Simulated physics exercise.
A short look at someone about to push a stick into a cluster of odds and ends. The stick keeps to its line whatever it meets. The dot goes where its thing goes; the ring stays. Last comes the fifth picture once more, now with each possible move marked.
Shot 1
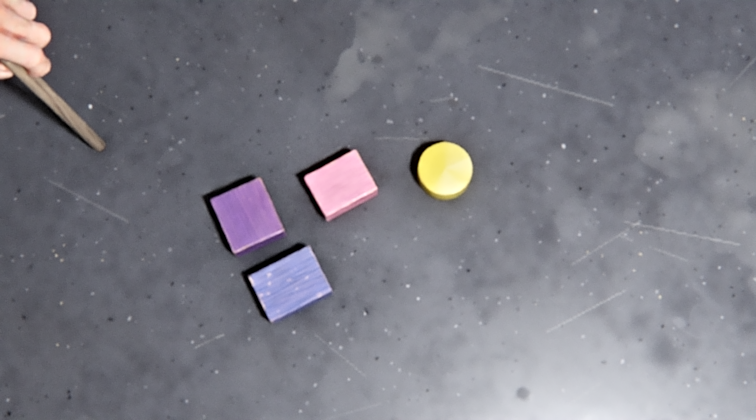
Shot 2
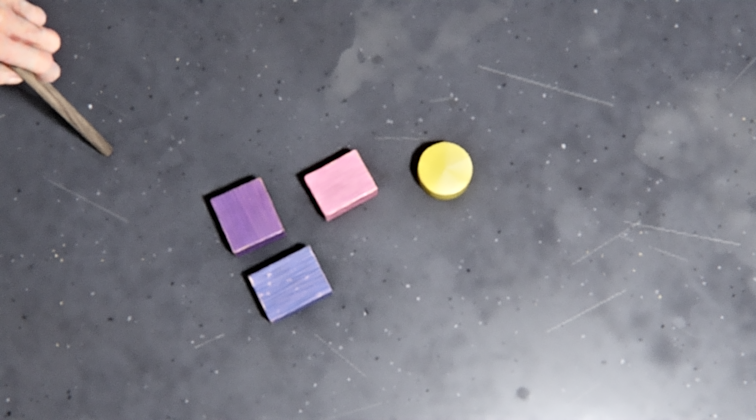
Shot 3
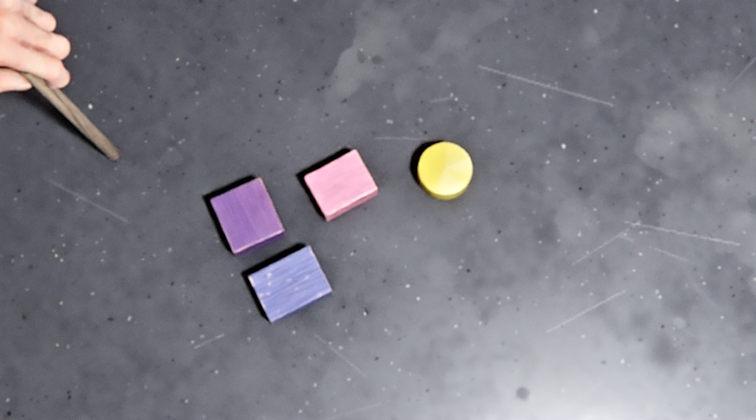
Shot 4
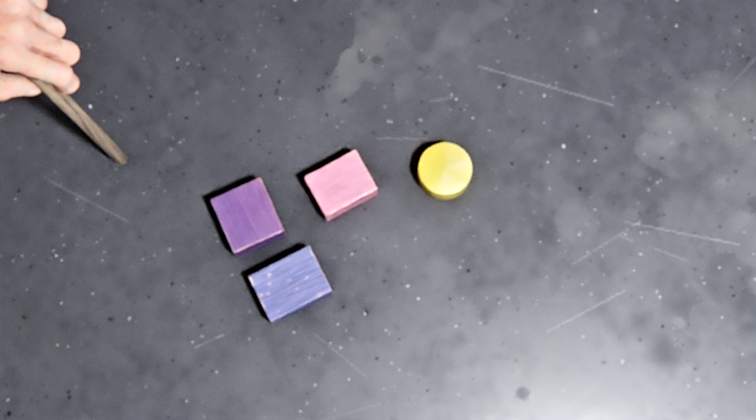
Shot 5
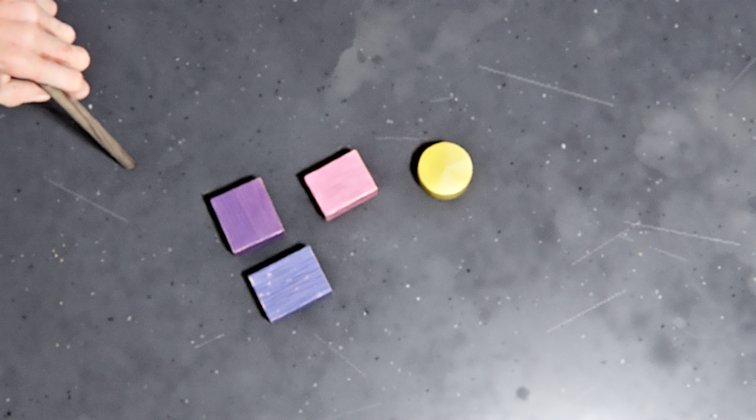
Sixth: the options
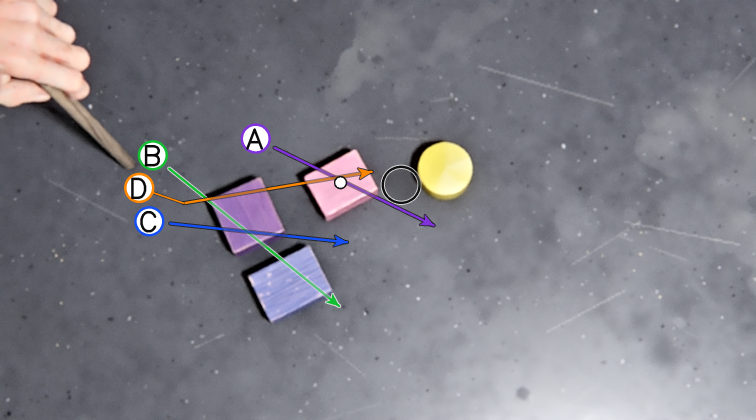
On a dark, speckled, scratched surface, a purple block, a pink block and a blue block sit grouped beside a round yellow tin. At the upper left, a hand holding a thin stick edges slightly right and downward toward the blocks, while the objects stay still and untouched.
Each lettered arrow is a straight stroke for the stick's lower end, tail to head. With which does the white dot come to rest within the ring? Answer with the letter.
Arrow D does it.
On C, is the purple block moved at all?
Yes.
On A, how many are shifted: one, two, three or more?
One.
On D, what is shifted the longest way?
The pink block goes farthest.
On the copy, A from (275, 148) to (434, 226); B from (169, 169) to (339, 306); C from (170, 224) to (347, 242); D from (184, 203) to (372, 172); the ring at (401, 185); the white dot at (340, 183).
On D. First, foot of the stick (252, 193); pink block (341, 186); purple block (255, 225).
Then, foot of the stick (320, 181); pink block (356, 183); purple block (258, 227).
Finally, foot of the stick (372, 172); pink block (403, 187); yellow tin (465, 175); the dot on the pink block is in the ring.
By contrast, A leaves the dotted thing at (376, 232); B leaves the dotted thing at (341, 186); C leaves the dotted thing at (362, 156).
